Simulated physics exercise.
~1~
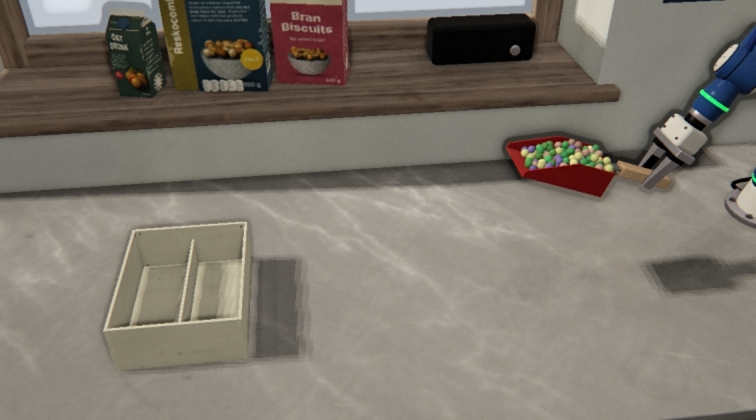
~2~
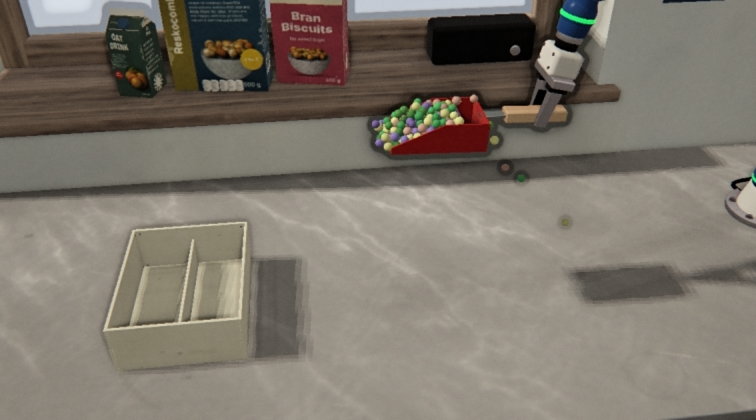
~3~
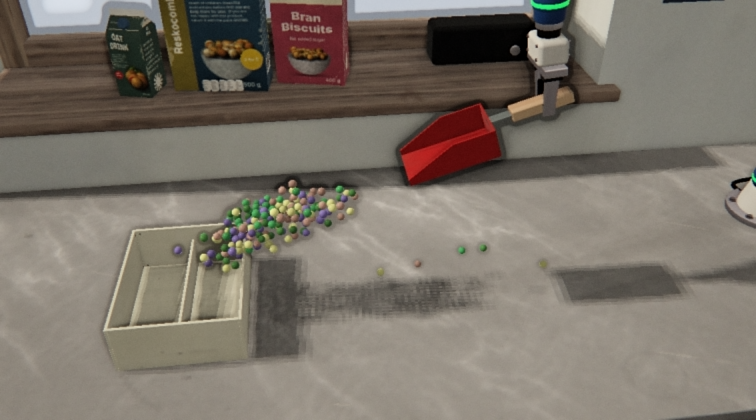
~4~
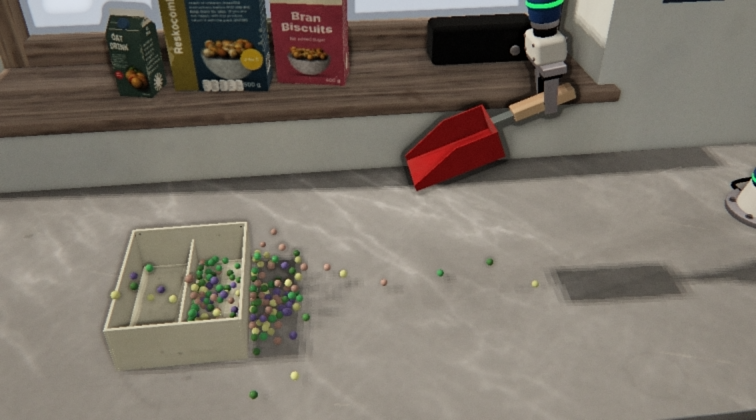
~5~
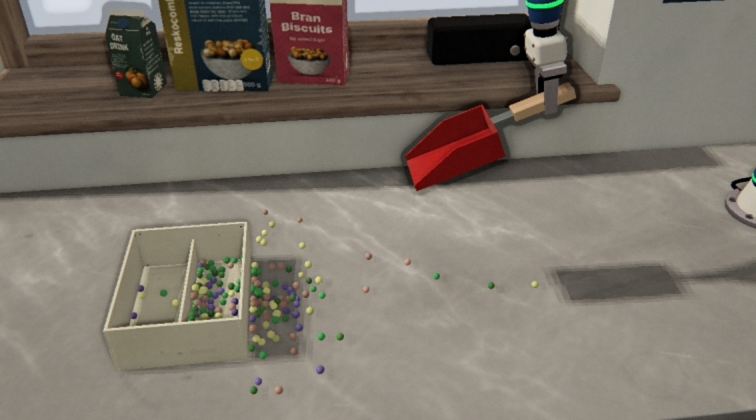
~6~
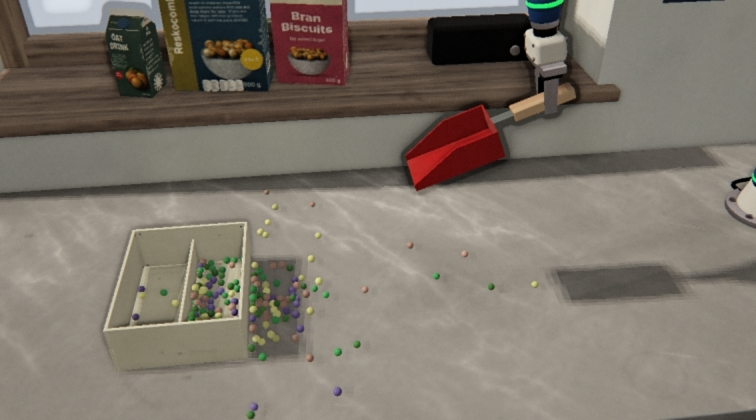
The clip opens on a grey marbled counter, where a robot arm at the right holds a red scoop heaped with colourful round sweets, and a pale divided box sits at the left. The arm lifts the scoop and swings it left, and a few sweets drop behind it. It then stops and tips the scoop forward, sending the load flying toward the box in a loose cloud. Many sweets land in the right-hand compartment, a few reach the left one, and many others hit the counter beside the box. The scoop stays tilted and empty while stray sweets roll outward, leaving the load split between box and counter.
